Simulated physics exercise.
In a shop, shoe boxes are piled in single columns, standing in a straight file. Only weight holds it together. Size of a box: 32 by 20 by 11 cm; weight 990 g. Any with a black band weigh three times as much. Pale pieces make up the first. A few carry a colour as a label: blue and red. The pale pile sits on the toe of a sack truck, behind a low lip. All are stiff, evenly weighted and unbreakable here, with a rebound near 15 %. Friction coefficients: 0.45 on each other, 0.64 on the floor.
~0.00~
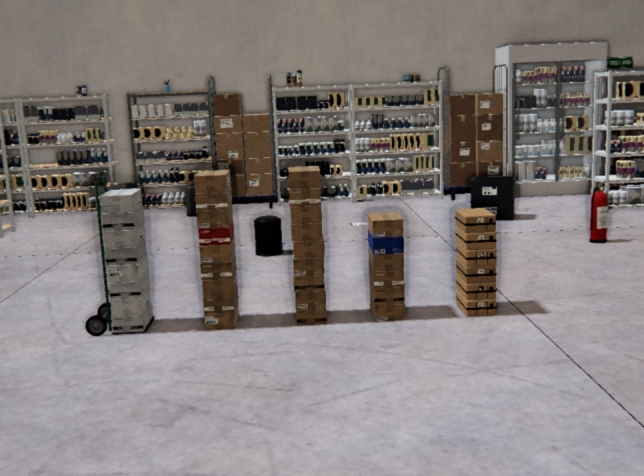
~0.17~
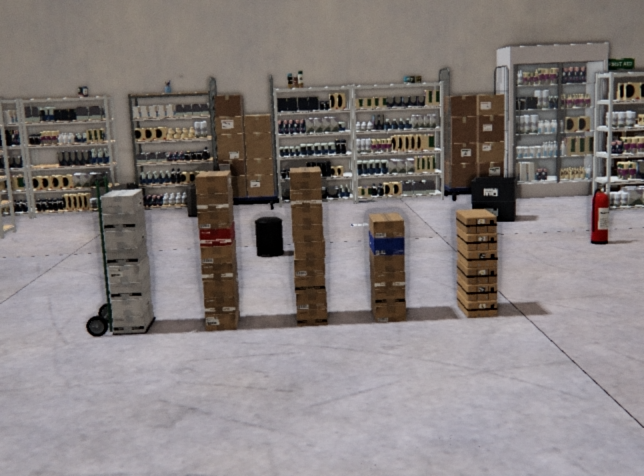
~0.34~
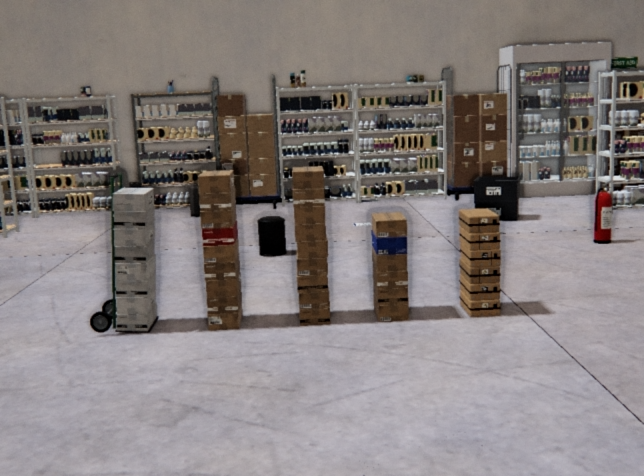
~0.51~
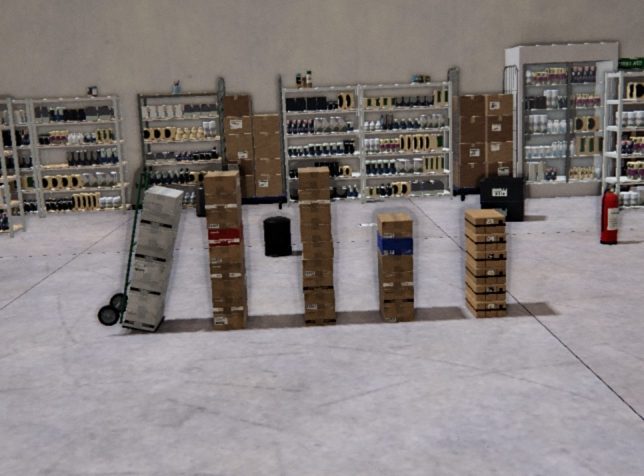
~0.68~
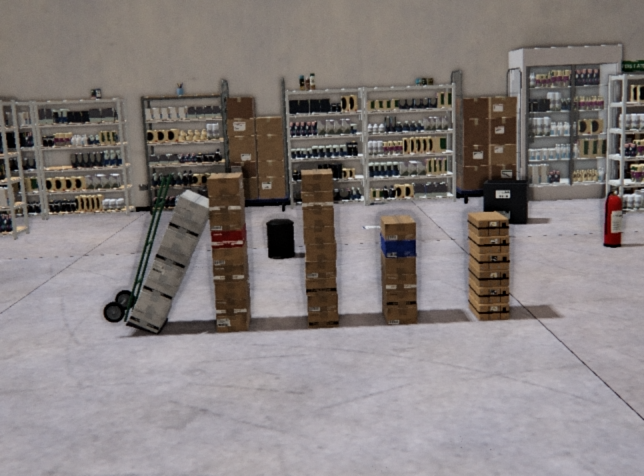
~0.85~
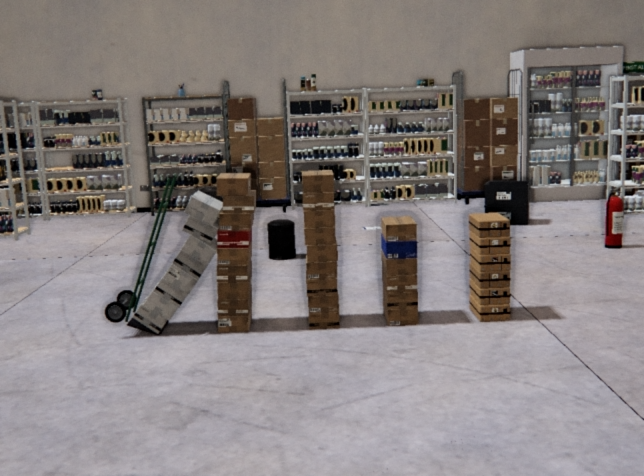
At the start, five upright box columns stand in a row on a warehouse floor, the pale one at left on a sack truck. The truck and pale stack then tilt rightward, leaning further until the stack's top meets the neighbouring column with the red box, whose upper boxes shift slightly right.
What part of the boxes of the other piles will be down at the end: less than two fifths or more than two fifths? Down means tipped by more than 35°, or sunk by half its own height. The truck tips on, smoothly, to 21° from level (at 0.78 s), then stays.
The part is over two fifths.
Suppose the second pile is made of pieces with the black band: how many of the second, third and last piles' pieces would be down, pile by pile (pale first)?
In that case second 0, third 0, last 0.
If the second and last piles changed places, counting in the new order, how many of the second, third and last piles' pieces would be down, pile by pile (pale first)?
Then second 0, third 0, last 0.
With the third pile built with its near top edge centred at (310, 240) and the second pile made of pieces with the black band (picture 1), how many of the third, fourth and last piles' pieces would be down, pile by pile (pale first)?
In that case third 0, fourth 0, last 0.
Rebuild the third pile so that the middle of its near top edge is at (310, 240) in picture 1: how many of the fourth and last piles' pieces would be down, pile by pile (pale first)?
Then fourth 2, last 0.
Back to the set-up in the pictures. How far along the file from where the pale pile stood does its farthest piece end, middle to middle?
Roughly 90 cm along.
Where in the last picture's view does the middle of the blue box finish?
Around (482, 275).
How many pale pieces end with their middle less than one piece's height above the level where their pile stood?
4 of them.
After 1.20 s, 8 of the pale pile down; none of the 30 other boxes down, 9 disturbed; red box leaning 19°.
After 1.58 s, 8 of the pale pile down; 8 of the 30 other boxes down; red box leaning 30°, 13 cm lower.
After 2.02 s, 7 of the pale pile down; 17 of the 30 other boxes down; red box leaning 47°, 34 cm lower; blue box leaning 25°.
After 2.92 s, 7 of the pale pile down; 28 of the 30 other boxes down; red box leaning 52°, 36 cm lower; blue box leaning 45°, 22 cm lower.
At rest (4.3 s), 7 of the pale pile down; 28 of the 30 other boxes down; red box leaning 52°, 36 cm lower; blue box leaning 42°, 23 cm lower. That is 93 per cent. As the last picture would show them, middles, red box near (333, 285), blue box near (482, 275).
